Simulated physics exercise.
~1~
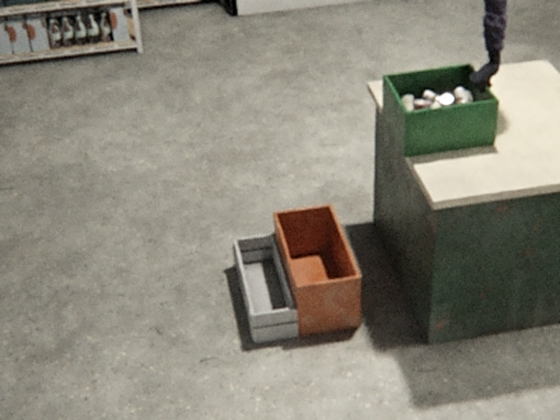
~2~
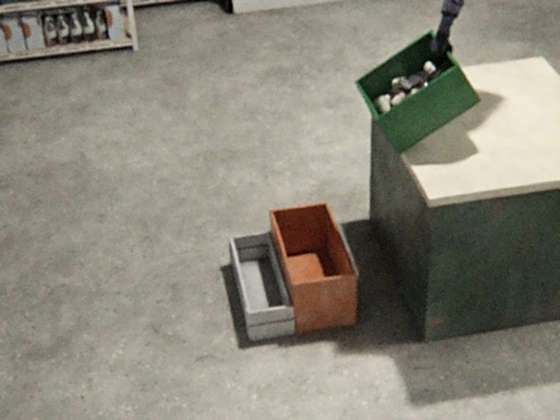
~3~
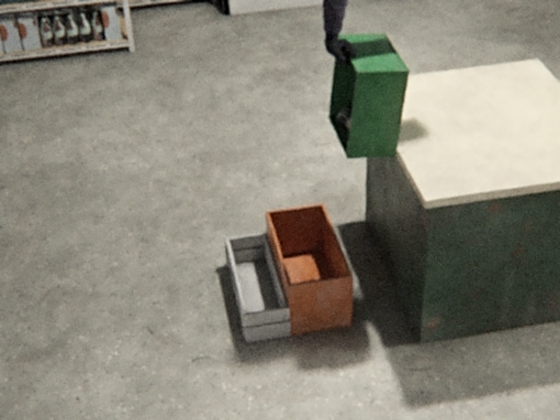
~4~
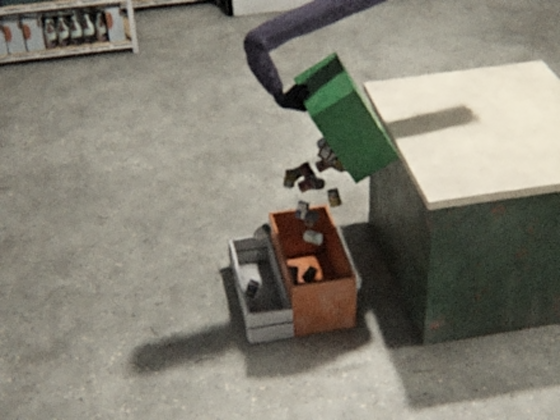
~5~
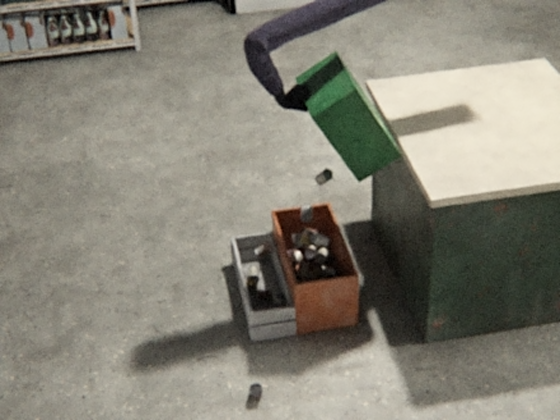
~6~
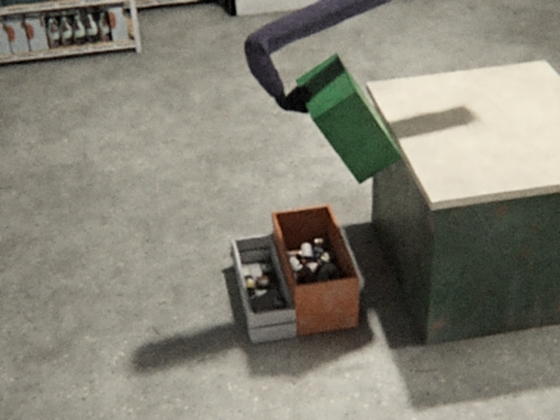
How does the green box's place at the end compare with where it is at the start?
At the start the green box sits upright on the left end of the bench top. At the end it is farther left and slightly lower, held tipped over just off the bench's edge above the two containers.
